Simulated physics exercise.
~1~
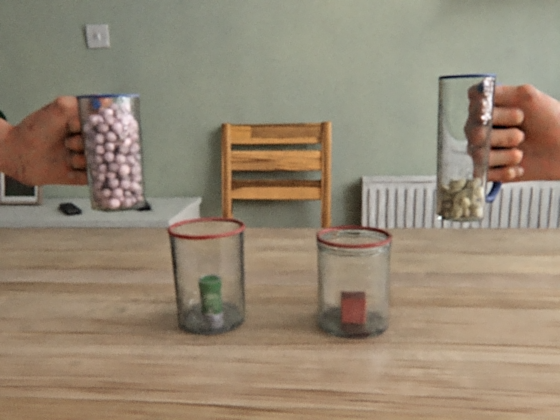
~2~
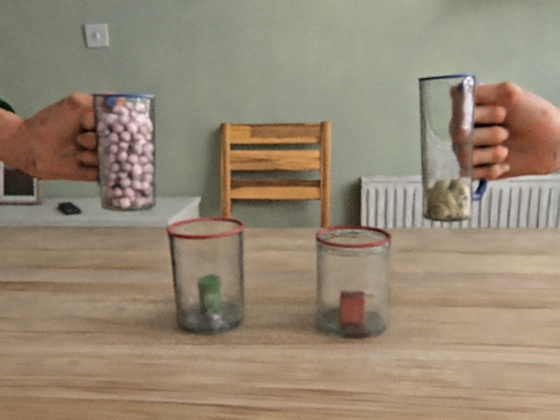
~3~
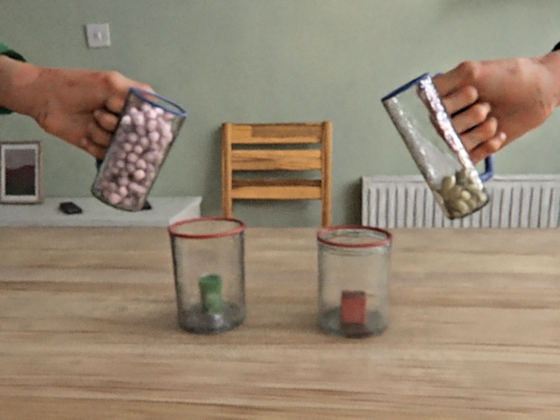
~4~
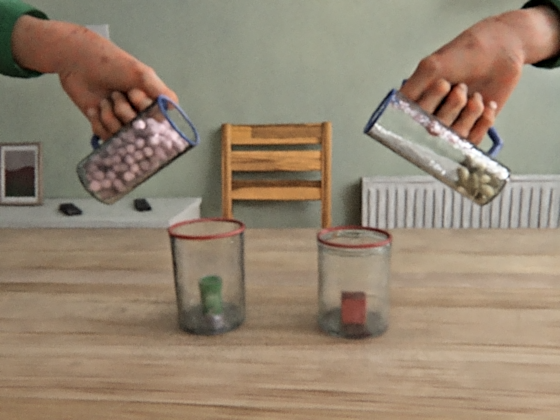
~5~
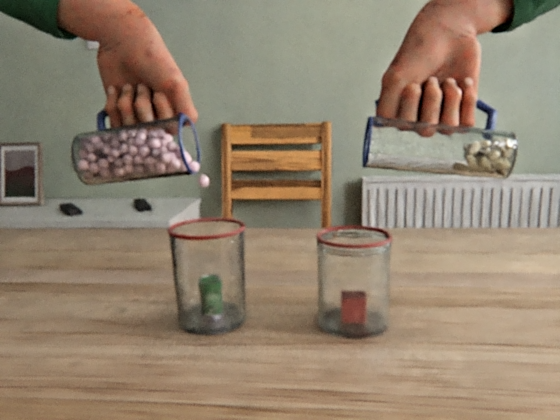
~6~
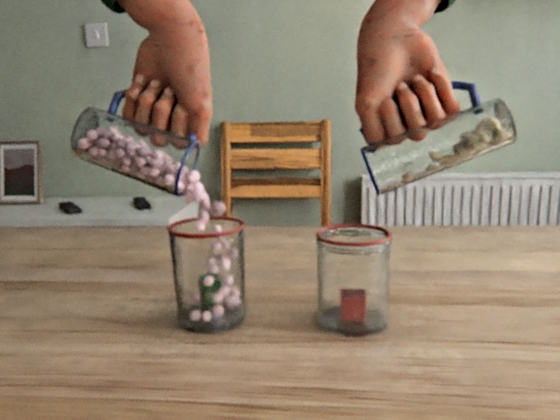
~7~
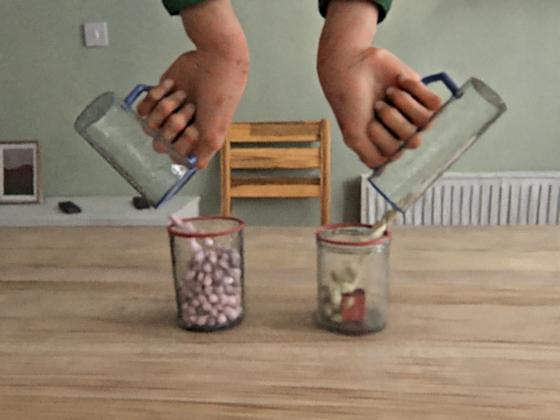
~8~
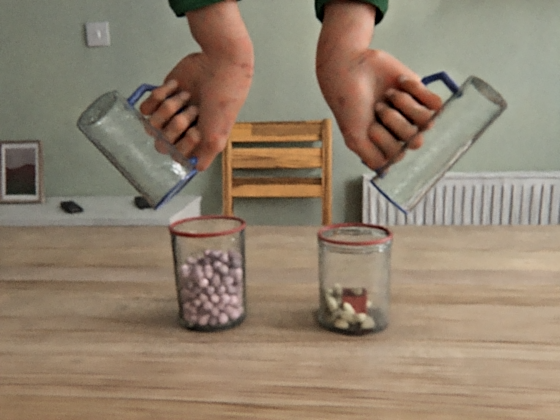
Two hands tipping cups of pinkish balls and pale pieces into glasses, burying the green object but leaving the red one showing.
